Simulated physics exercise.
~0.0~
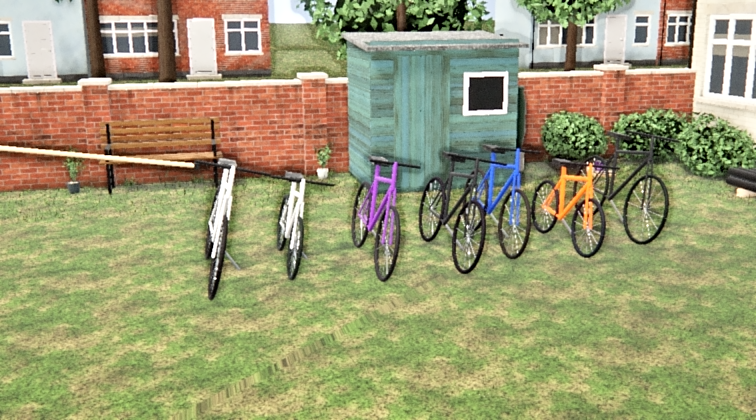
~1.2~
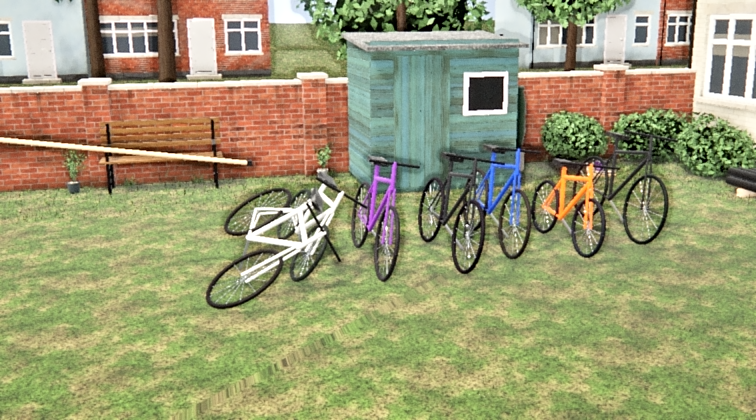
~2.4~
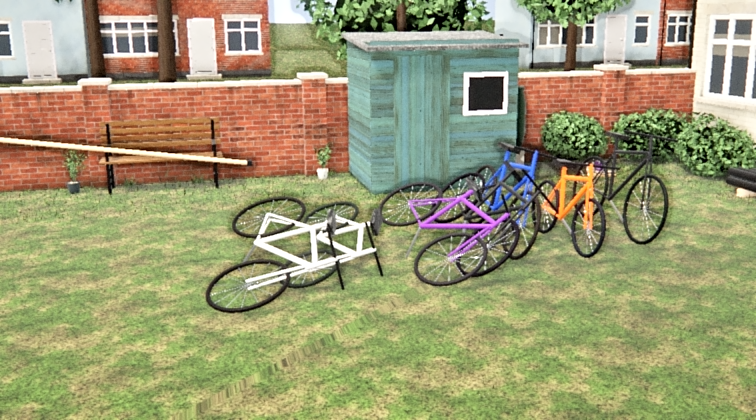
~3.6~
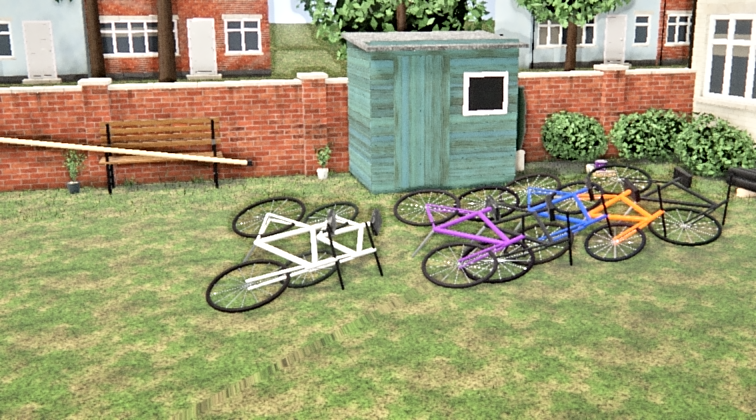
The video shows a row of parked bicycles on a lawn before a green shed as a pole moves right beside the first white one. The white bicycles topple to the right, then the purple, blue and orange ones follow, until all lie fallen on the grass.
